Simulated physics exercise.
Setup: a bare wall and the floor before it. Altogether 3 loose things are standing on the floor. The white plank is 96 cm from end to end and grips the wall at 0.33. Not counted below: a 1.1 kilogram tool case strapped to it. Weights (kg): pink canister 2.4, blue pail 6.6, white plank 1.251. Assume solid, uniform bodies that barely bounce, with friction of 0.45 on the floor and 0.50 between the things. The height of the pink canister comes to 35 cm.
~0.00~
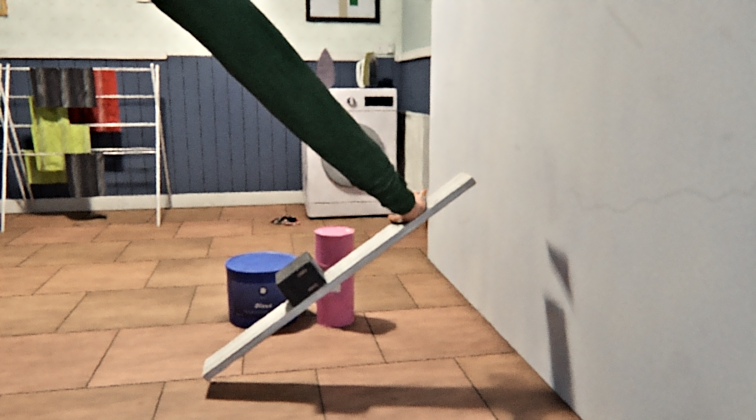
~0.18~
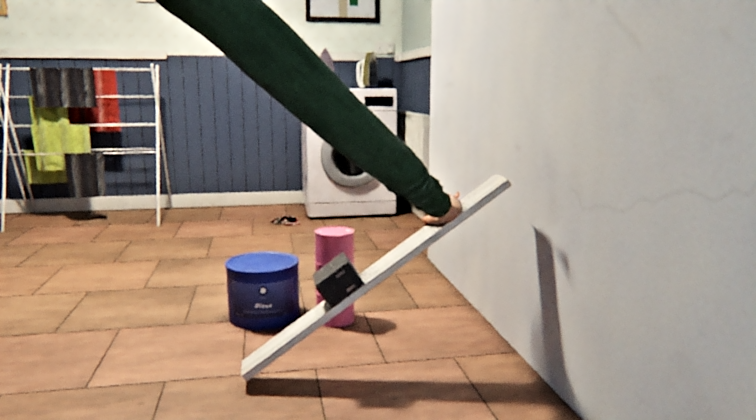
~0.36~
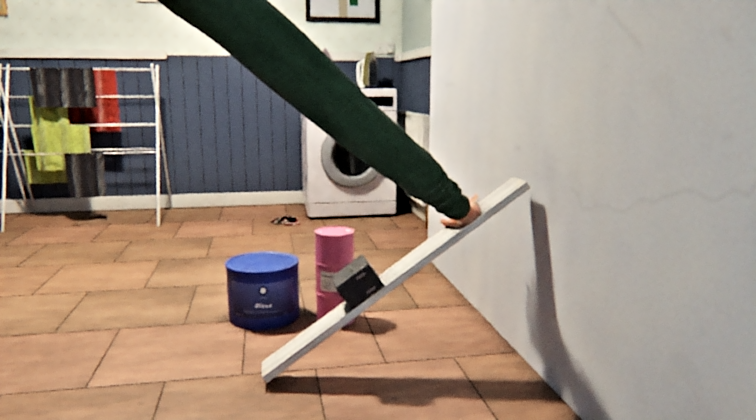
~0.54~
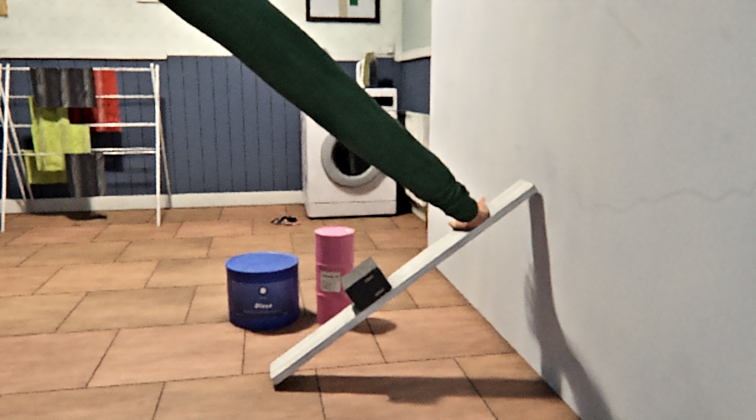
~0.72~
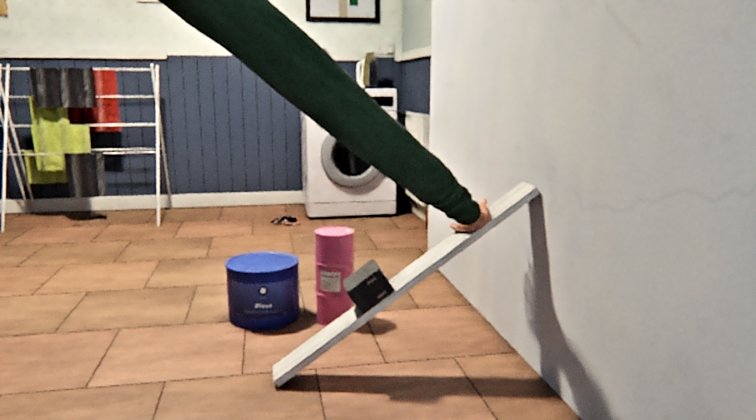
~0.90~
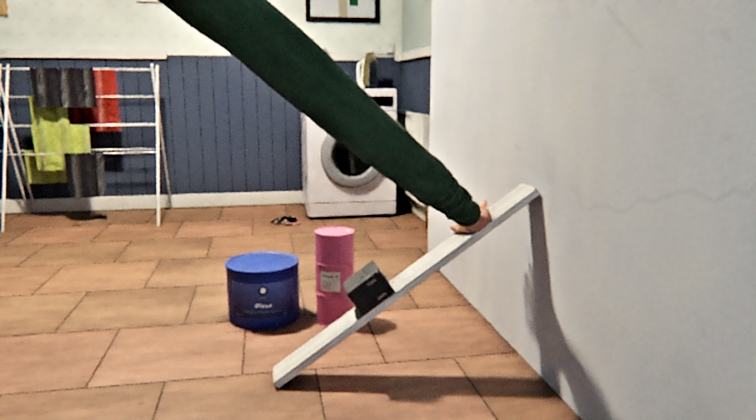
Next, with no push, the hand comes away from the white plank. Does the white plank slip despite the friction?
Pretty sure it loses grip.
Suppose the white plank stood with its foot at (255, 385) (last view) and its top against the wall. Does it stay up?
In that case it won't stay.
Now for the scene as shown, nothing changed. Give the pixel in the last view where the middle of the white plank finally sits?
End position, around (372, 369).
After 1.40 s, white plank sunk by 8° near (394, 301).
After 1.50 s, white plank sunk by 16° near (386, 321).
After 1.60 s, white plank sunk by 31° near (374, 358).
In the end (2.2 s), toppled on the floor, white plank; the other 2 under 10 cm from the start. At the end, from the last picture's camera, white plank near (372, 369). The plank slips out.
